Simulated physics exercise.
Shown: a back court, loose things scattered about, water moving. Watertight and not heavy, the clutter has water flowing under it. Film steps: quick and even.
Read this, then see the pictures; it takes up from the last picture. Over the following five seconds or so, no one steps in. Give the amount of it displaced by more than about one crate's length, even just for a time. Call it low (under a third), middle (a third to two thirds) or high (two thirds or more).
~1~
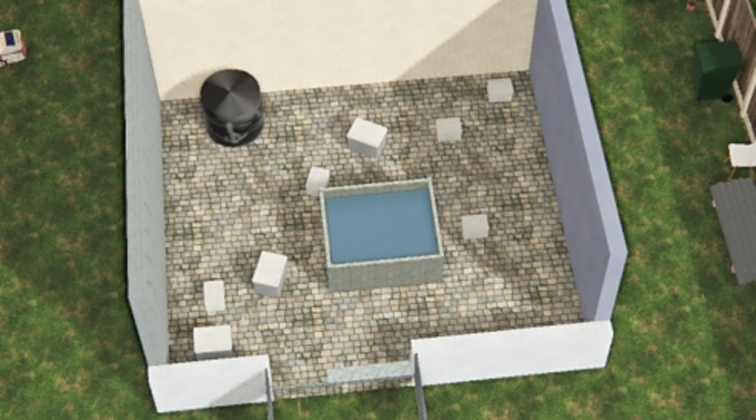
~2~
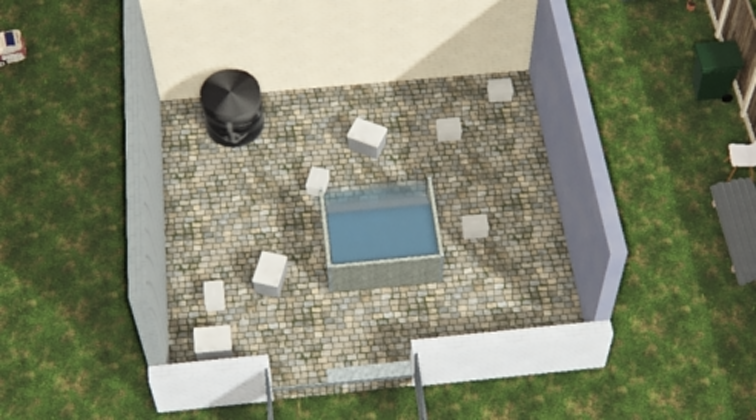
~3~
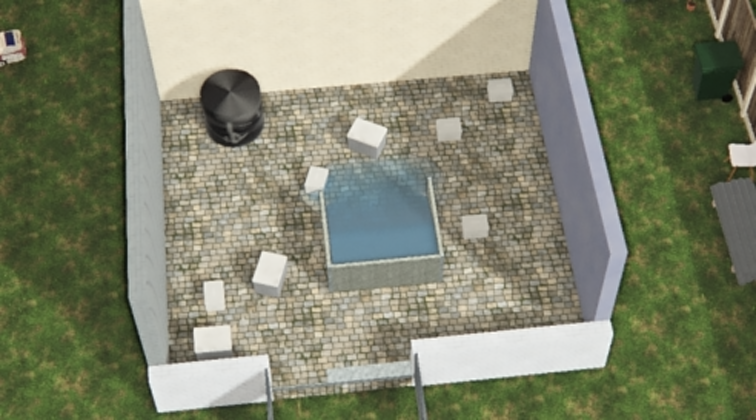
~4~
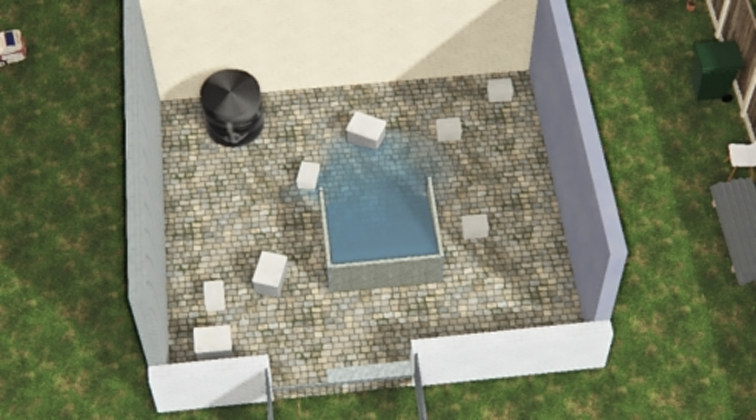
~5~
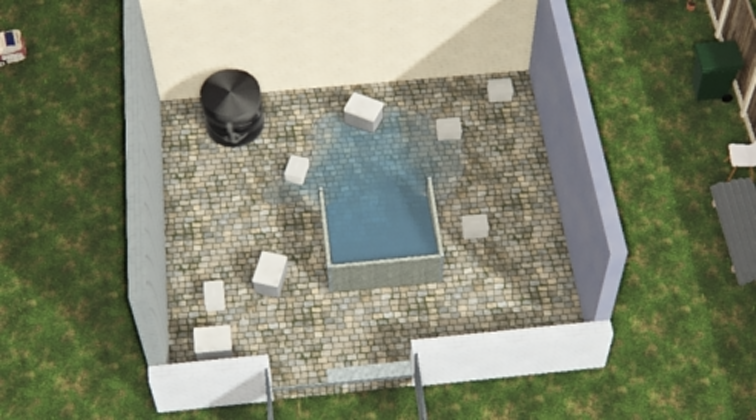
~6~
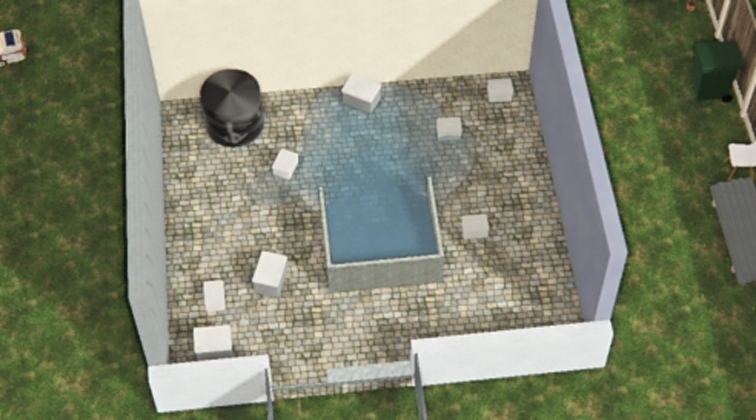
Middle.
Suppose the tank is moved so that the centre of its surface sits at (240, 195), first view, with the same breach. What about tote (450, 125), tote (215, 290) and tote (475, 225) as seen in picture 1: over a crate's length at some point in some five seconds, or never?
First displaced far, then never went far, then never went far.
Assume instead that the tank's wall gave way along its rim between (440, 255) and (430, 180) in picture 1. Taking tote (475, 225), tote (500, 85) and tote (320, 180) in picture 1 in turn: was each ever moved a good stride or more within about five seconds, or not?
Order as asked: Sent that far; sent that far; not sent that far.
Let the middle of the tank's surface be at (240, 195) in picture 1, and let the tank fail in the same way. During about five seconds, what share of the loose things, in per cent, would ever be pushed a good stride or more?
About 50 %.
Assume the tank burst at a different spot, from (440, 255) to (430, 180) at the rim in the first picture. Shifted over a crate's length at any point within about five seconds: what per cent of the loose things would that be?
I make it 50 per cent.
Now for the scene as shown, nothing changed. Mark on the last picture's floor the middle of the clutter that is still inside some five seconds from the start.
Mean position: About (364, 230).
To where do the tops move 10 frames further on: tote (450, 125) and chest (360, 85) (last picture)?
Approximately (505, 70) for one and (408, 68) for the other.
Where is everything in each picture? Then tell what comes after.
The first picture shows a chest at (367, 132), on the bottom; a tote at (318, 178), on the bottom; 0 of 8 have shifted.
The second picture shows a chest at (367, 132) rests on the ground; a tote at (318, 178) rests on the ground; 0 of 8 have shifted.
The third picture shows a chest at (367, 132), on the bottom; a tote at (316, 177), on the bottom; 0 of 8 have shifted.
The fourth picture shows a chest at (366, 125) rests on the ground, close to its start; a tote at (308, 172), on the bottom, close to its start; 2 of 8 have shifted.
The fifth picture shows a chest at (364, 106) rests on the ground, a stride from its start; a tote at (297, 166), on the bottom, a stride from its start; 2 of 8 have shifted.
The sixth picture shows a chest at (361, 87) rests on the ground, a stride from its start; a tote at (285, 160), on the bottom, a stride from its start; 2 of 8 have shifted.
A moment on, 2 of 8 are well off their spots; 1 afloat.
Next, 3 of 8 are well off their spots; 3 afloat.
Later, 4 of 8 are well off their spots; 3 afloat.
In the end, 4 of 8 are well off their spots, and 4 have been at some point; 2 afloat.
